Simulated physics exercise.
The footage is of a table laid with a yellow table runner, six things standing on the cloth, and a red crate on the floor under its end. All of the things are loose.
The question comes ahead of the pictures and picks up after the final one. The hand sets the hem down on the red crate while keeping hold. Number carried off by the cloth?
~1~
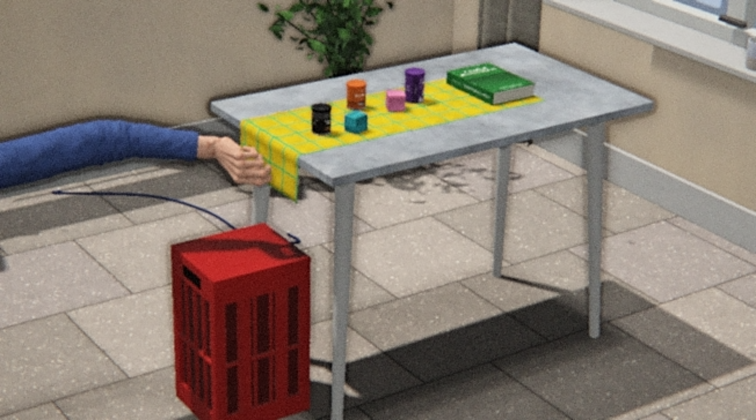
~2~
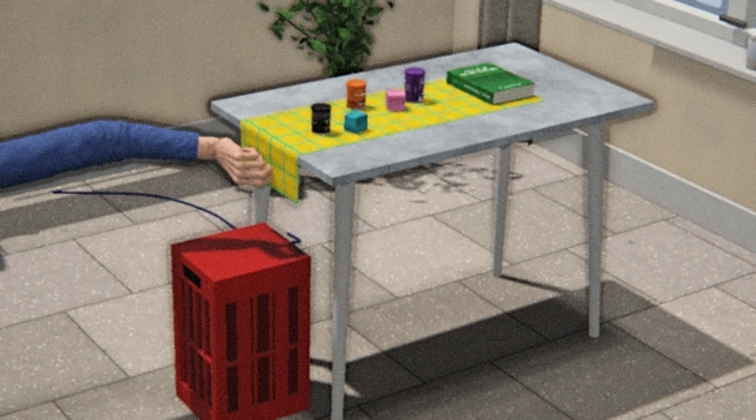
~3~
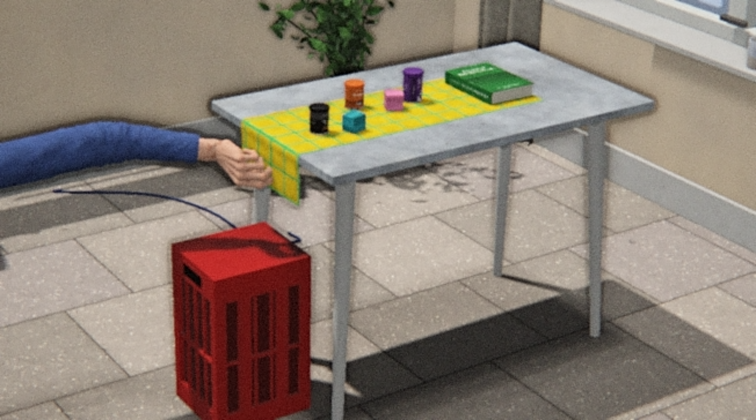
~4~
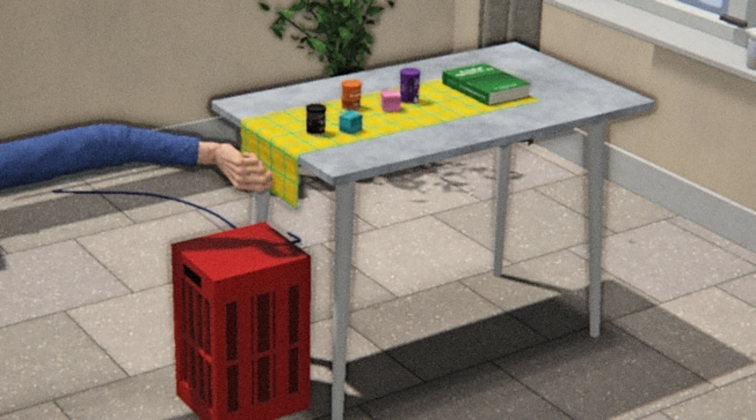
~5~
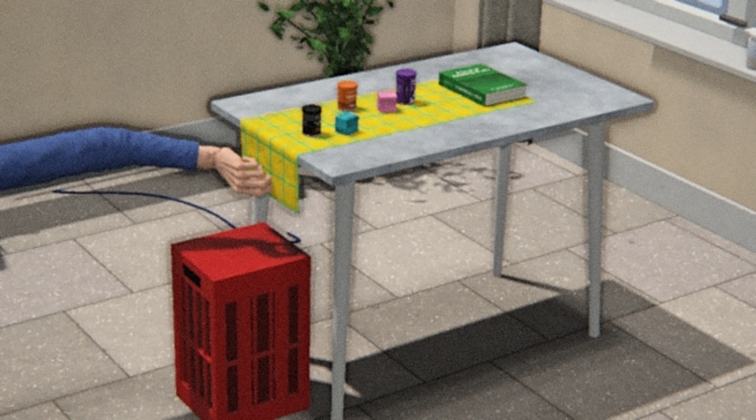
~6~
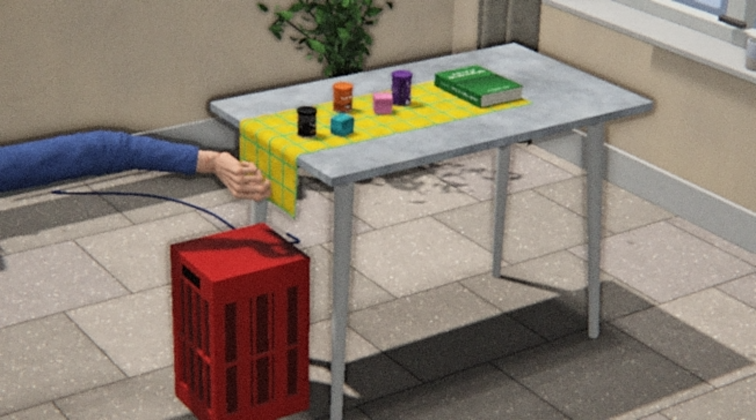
The number of things lost will likely be one.
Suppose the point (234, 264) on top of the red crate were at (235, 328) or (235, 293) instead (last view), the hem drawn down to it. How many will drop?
First height: 3; second height: 2.
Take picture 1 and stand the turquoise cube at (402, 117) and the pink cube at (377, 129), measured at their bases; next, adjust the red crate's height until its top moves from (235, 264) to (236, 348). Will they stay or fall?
The turquoise cube drops off, the pink cube comes down.
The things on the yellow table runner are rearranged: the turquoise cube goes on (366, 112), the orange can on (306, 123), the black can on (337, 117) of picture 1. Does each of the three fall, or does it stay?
The turquoise cube stays put, the orange can ends up off, the black can stays put.
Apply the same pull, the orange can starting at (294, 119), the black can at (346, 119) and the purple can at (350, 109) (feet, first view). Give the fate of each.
The orange can ends up knocked off; the black can ends up still aboard; the purple can ends up still aboard.
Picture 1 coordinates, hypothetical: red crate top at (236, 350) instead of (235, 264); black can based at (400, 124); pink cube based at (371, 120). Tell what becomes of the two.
The black can goes over, the pink cube is carried off.
A little later, hem near (268, 214); all still up.
Next, hem on the crate; black can gone.
When it is over, hem on the crate; black can gone. It carries off one.
